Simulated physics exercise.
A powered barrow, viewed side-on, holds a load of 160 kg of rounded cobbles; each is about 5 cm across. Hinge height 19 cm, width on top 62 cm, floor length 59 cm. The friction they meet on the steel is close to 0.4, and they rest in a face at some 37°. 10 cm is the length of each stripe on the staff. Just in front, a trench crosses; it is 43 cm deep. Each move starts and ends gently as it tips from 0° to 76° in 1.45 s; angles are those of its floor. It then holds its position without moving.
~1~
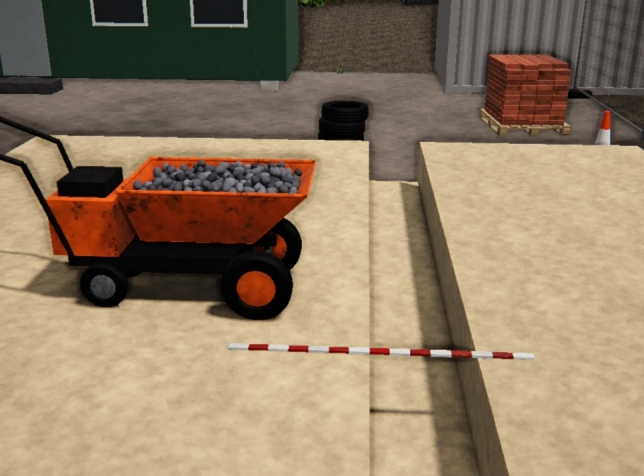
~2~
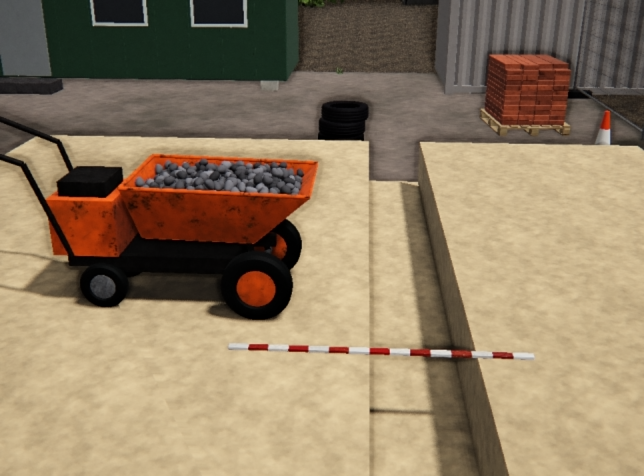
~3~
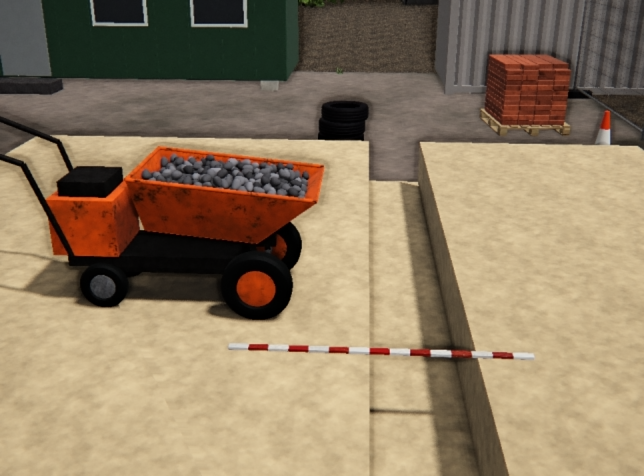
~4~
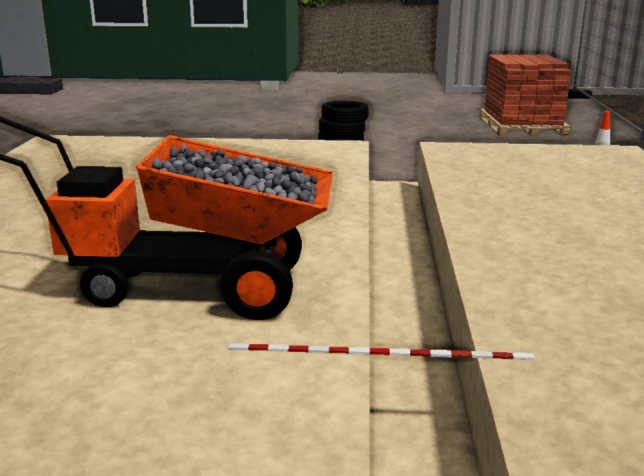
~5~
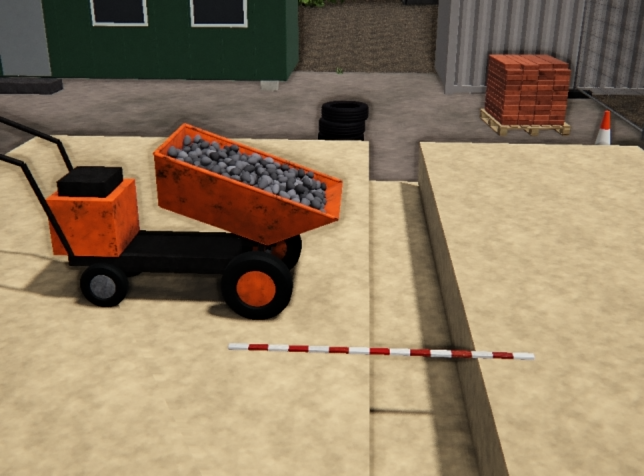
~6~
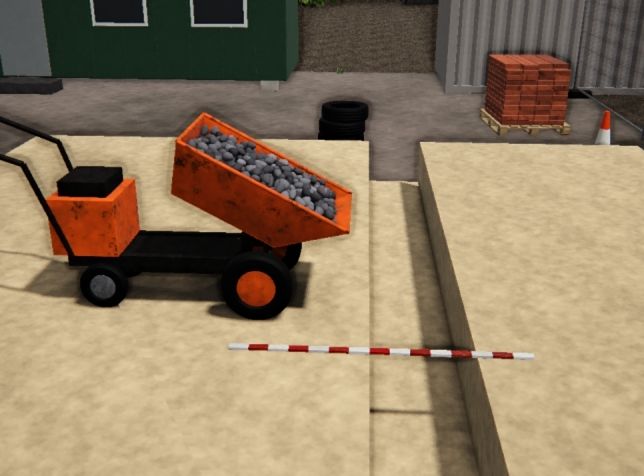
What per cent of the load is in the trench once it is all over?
100 %.
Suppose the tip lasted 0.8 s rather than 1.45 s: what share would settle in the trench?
Around 100 per cent would end in the trench.
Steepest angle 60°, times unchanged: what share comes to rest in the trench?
It would be close to 100 percent.
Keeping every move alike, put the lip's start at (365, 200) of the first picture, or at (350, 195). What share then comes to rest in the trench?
The first gives about 85 percent and the second about 100 percent.
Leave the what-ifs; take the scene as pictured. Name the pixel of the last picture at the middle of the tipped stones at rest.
Somewhere around (419, 353) in the last picture.
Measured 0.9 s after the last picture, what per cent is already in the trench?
75 per cent or so by then.
Then, 0.5 s after the last picture the floor is at 64°, 95 % in the tray, 5 % in the trench; the foremost stones are at (396, 292).
Then, 0.9 s after the last picture the floor is at 76°, 25 % in the tray, 75 % in the trench; the foremost stones are at (455, 352).
Then, 1.3 s after the last picture the floor is at 76°, 3 % in the tray, 97 % in the trench; the foremost stones are at (457, 352).
Then, 3.2 s after the last picture the floor is at 76°, 0 % in the tray, 100 % in the trench; the foremost stones are at (459, 358).
